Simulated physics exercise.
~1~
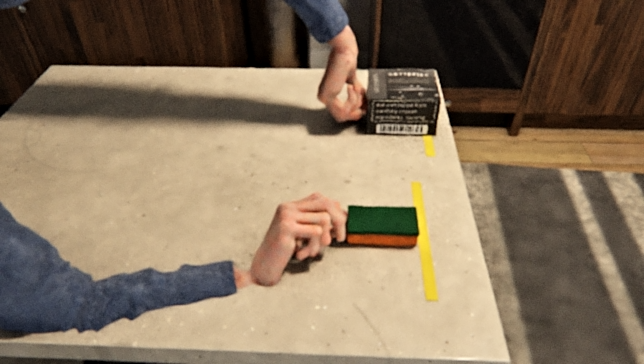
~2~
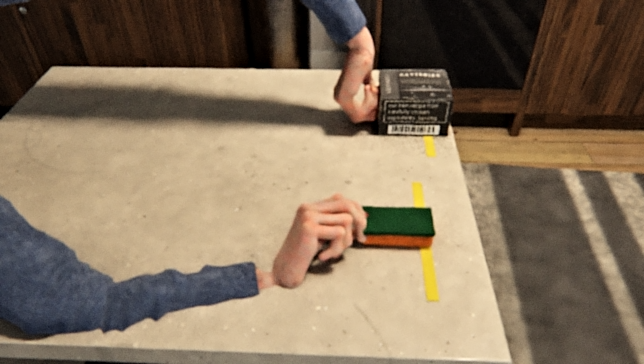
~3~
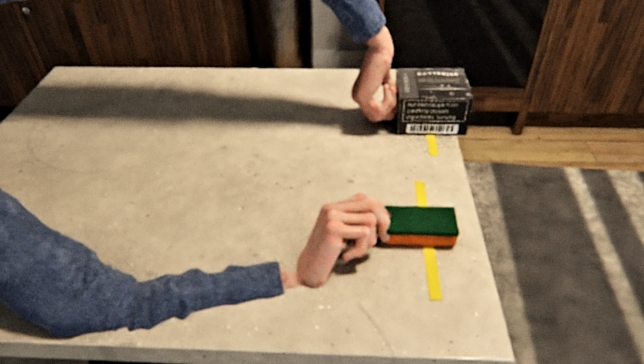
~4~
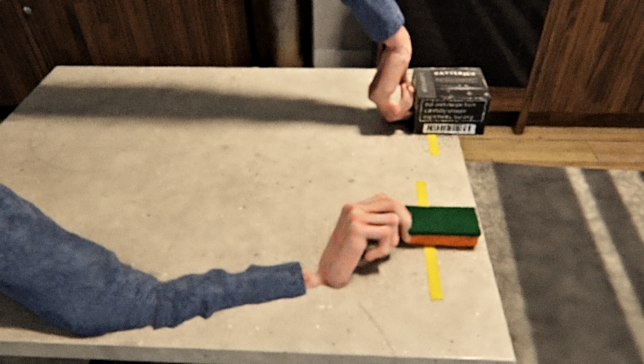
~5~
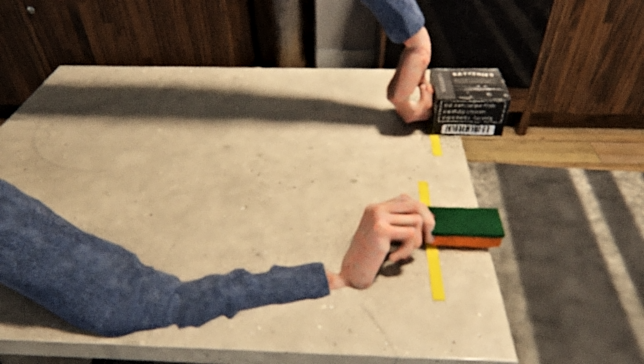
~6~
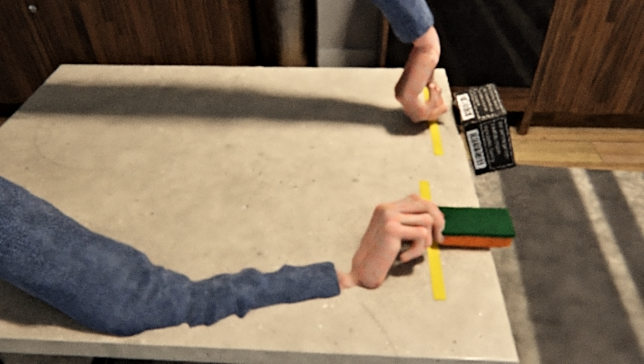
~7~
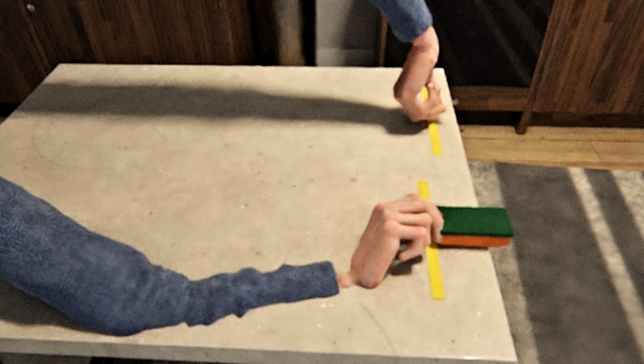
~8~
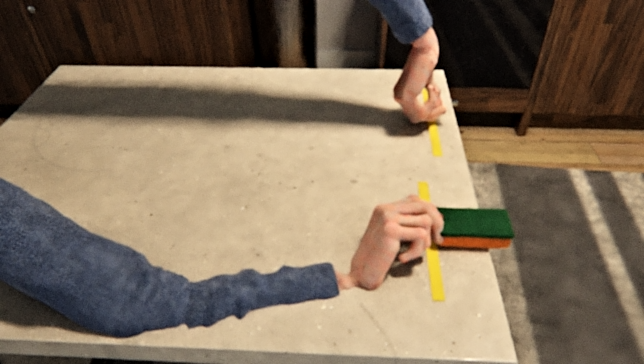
A black box pushed right by a hand tips off the table, while a pushed sponge stays.
